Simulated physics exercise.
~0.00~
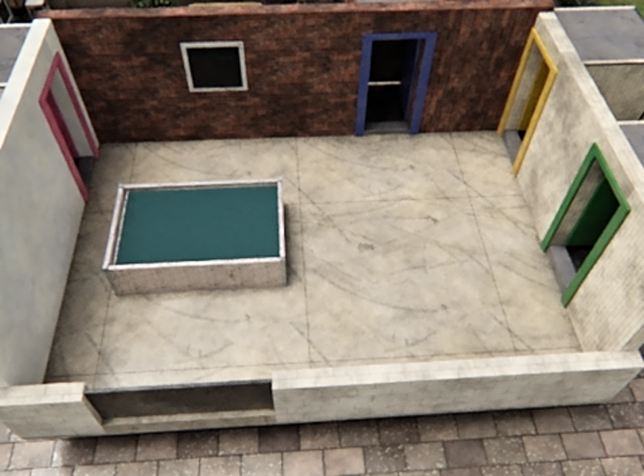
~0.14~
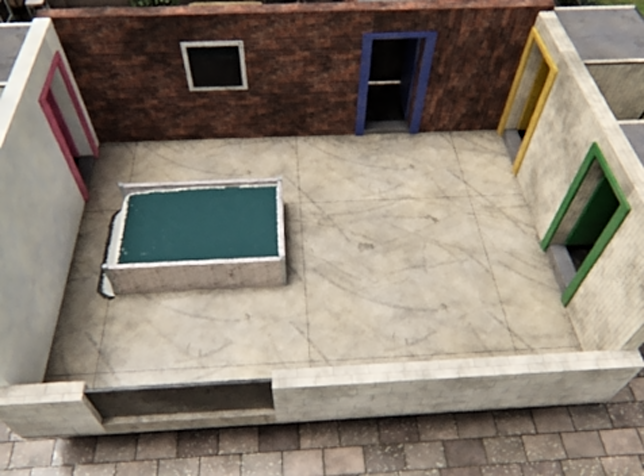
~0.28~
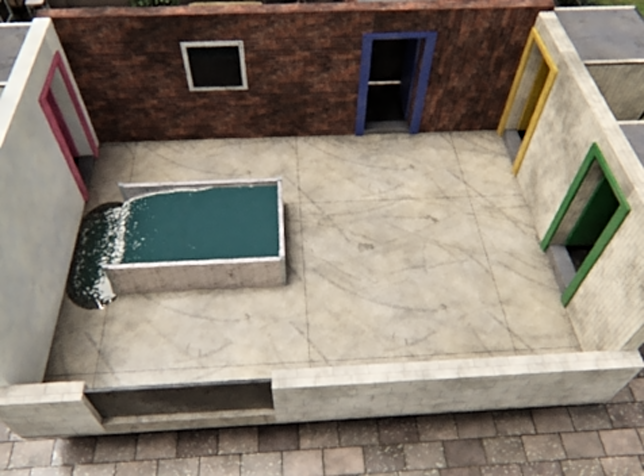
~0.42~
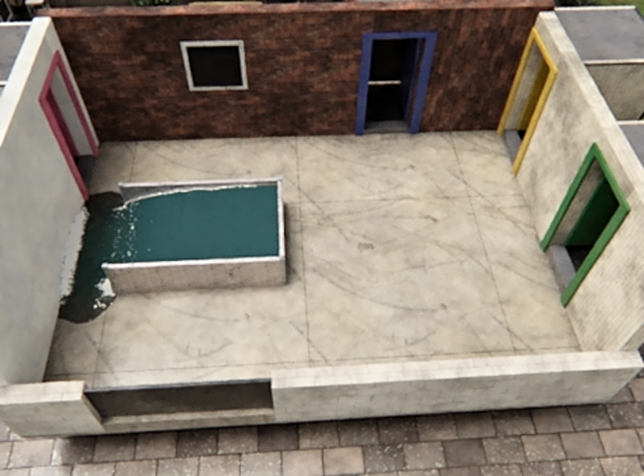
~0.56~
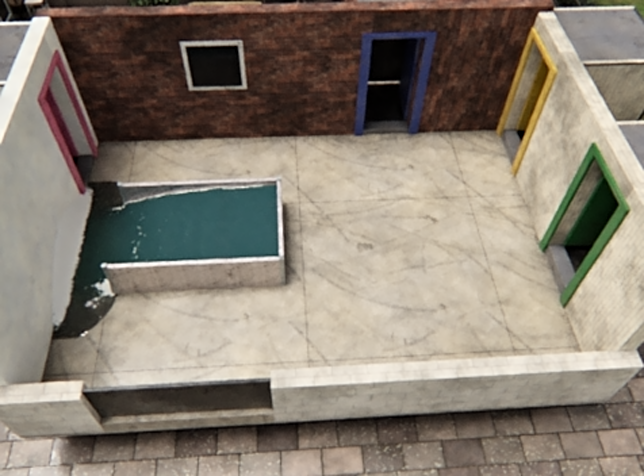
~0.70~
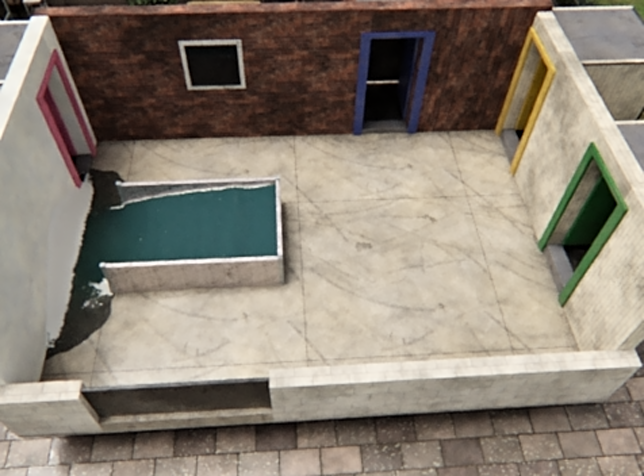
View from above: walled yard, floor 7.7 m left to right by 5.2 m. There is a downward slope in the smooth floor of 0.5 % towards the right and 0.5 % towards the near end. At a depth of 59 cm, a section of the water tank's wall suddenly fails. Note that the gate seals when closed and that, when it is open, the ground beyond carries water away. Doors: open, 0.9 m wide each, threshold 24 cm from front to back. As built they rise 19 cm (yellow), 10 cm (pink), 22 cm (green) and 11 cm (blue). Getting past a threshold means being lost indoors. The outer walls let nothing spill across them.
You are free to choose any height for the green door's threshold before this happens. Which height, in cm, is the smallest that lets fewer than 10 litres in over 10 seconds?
The smallest is roughly 11 cm.
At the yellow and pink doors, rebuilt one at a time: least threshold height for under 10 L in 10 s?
Some 7.5 cm for yellow, some 16 cm for pink.
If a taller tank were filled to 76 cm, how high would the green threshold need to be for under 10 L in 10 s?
I'd go with near 15 cm then.
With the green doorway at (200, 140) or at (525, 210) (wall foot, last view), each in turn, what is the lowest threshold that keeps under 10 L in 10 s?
You'd want roughly 7.5 cm there first, then roughly 11.0 cm.
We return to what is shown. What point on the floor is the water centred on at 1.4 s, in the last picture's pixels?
The water's centre is at about (159, 251).
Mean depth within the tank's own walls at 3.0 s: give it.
Around 22 cm deep on average.
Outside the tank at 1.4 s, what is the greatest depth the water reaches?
42 cm.
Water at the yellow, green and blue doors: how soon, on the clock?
Yellow = 5.0 s, green = 5.0 s, blue = 3.4 s.
After 1.4 s water covers 15 % of the floor, deepest (42 cm) near (80, 265); it has not reached the green door.
After 3.0 s water covers 40 % of the floor, deepest (32 cm) near (37, 397); it has not reached the green door.
After 10.0 s water covers 95 % of the floor, deepest (11 cm) near (419, 387); 9 cm at the green door, 0 litres in over its 22 cm threshold.
At the green door as built, the water arrived by 5.1 s and peaked near 15 cm at 6.2 s.
Run again over the same 10 s with other heights there, 24 litres in over 9 cm, 6 litres over 12 cm. The limit of 10 litres is kept from about 11 cm up.
